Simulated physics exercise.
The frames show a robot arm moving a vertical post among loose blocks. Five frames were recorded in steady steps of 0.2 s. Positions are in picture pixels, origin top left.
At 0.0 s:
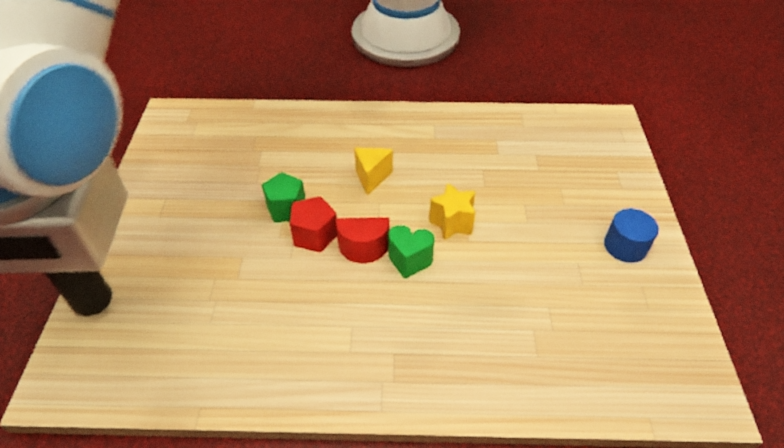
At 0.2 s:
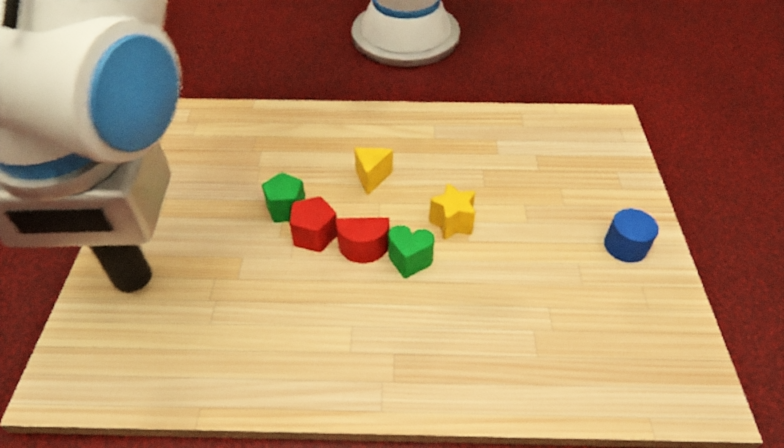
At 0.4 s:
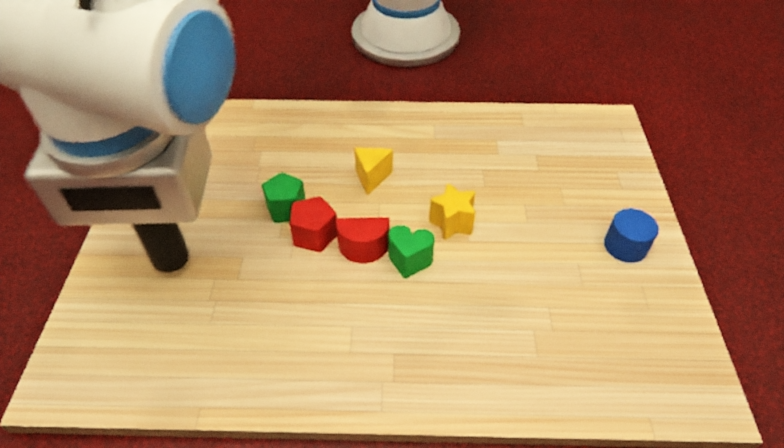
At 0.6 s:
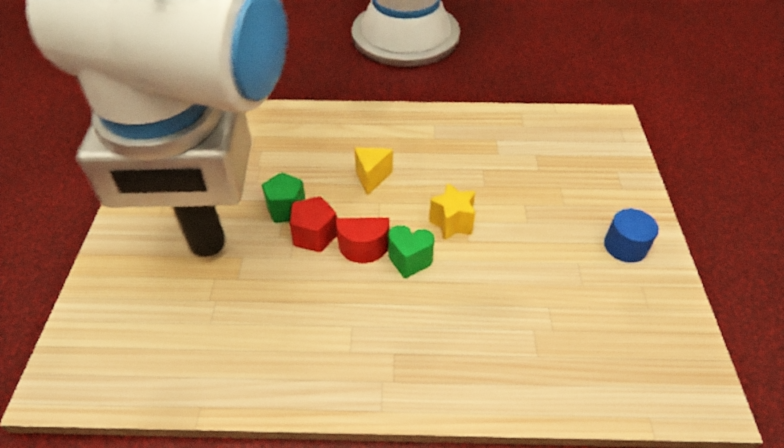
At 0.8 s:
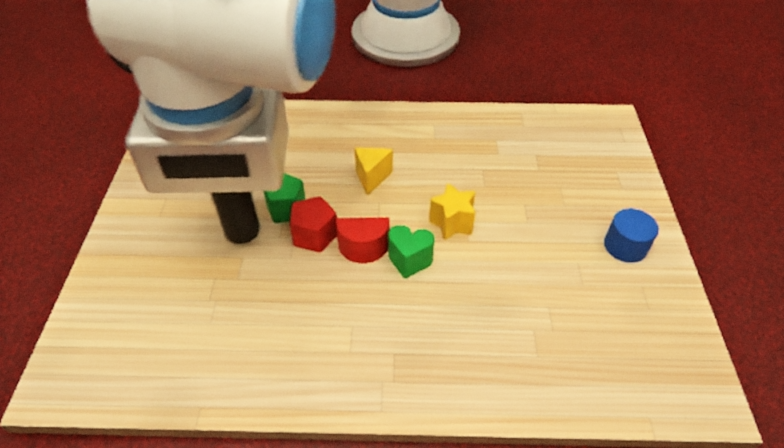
Robot arm moving a black vertical post rightward and slightly away across a wooden board, nearing green and red blocks that stay still.
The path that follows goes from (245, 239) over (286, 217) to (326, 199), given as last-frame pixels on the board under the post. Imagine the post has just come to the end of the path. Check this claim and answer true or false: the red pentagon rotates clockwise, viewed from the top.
That claim is true.
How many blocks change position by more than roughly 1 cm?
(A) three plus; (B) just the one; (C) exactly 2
I choose C.
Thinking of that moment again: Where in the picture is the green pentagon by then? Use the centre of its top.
Around (315, 154).
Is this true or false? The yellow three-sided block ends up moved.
It is false.
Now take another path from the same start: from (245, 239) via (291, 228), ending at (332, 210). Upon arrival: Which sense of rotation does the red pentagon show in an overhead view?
From above, it turns clockwise.
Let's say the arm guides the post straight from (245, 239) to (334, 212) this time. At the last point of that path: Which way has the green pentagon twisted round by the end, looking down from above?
Against the clock.
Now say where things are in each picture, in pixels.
Post's lower end at (92, 300); green pentagon at (282, 186); red pentagon at (311, 212); red D-shaped block at (363, 227); yellow three-sided block at (371, 156), in the first picture.
Post at (133, 277); blocks still, in the second picture.
Post at (171, 258); blocks still, in the third picture.
Post at (208, 243); blocks still, in the fourth picture.
Post at (242, 230); green pentagon at (282, 186); red pentagon at (311, 212); red D-shaped block at (363, 227); yellow three-sided block at (371, 156), in the fifth picture.
On the path given first. Halfway along, post at (285, 208); green pentagon at (299, 170), turned 30° anticlockwise.
At the end, post at (325, 191); green pentagon at (315, 154), turned 90° anticlockwise; red pentagon at (326, 207), turned 55° clockwise; red D-shaped block at (364, 229); yellow three-sided block still.
